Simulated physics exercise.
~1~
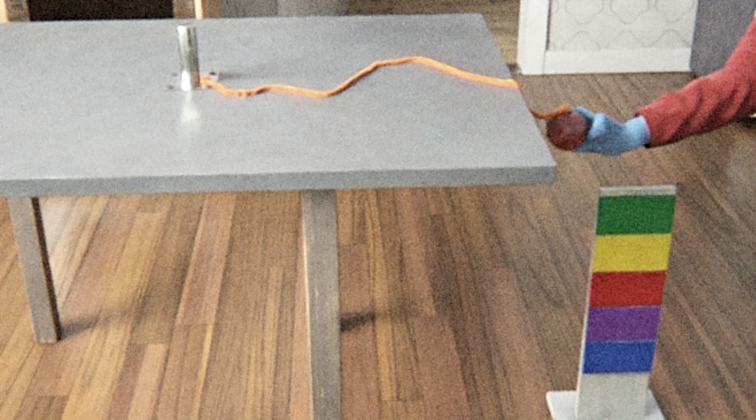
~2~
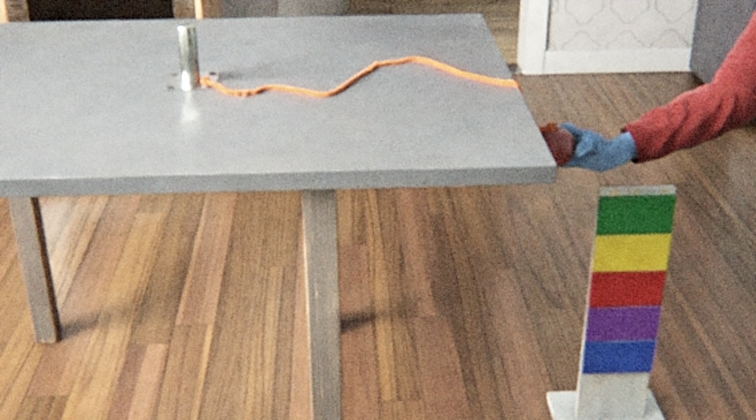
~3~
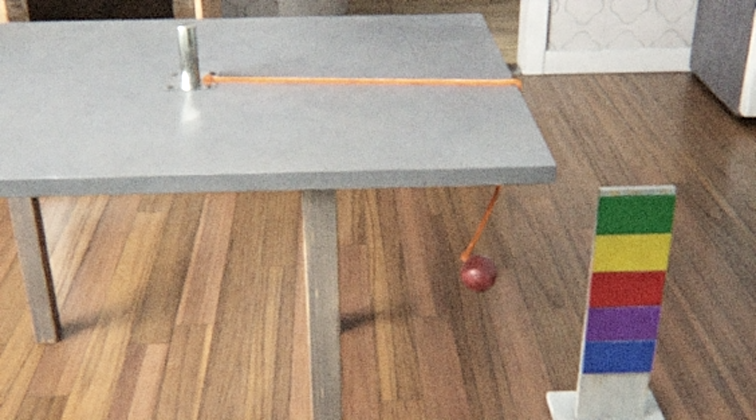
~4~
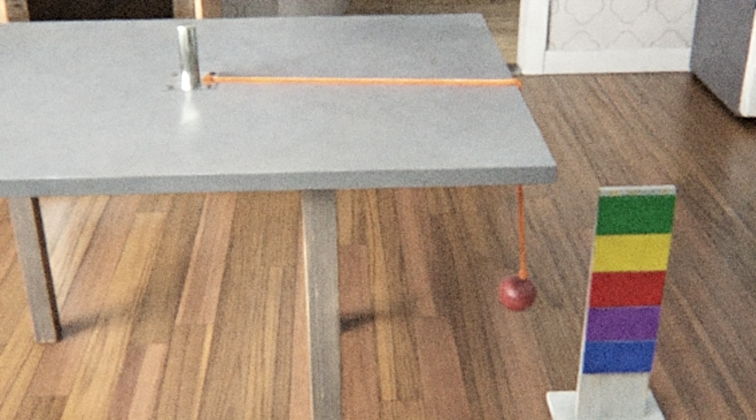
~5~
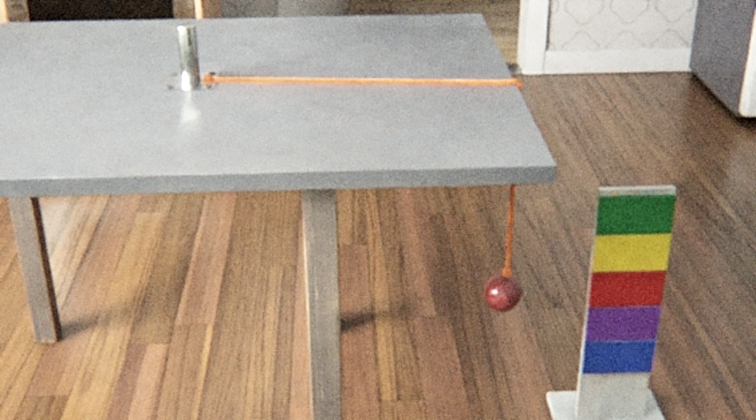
A dark red ball, tied by an orange cord to a metal post on a grey table, is held just past the table's right edge by a blue-gloved hand in a red sleeve. The cord lies in loose waves across the tabletop as the hand moves the ball slightly left and down, against the edge. The hand lets go and withdraws, and the ball drops below the tabletop, swinging left as the cord pulls straight. It swings back right, then drifts slightly left. At the end it hangs beneath the edge, level with the red band on the striped upright board.
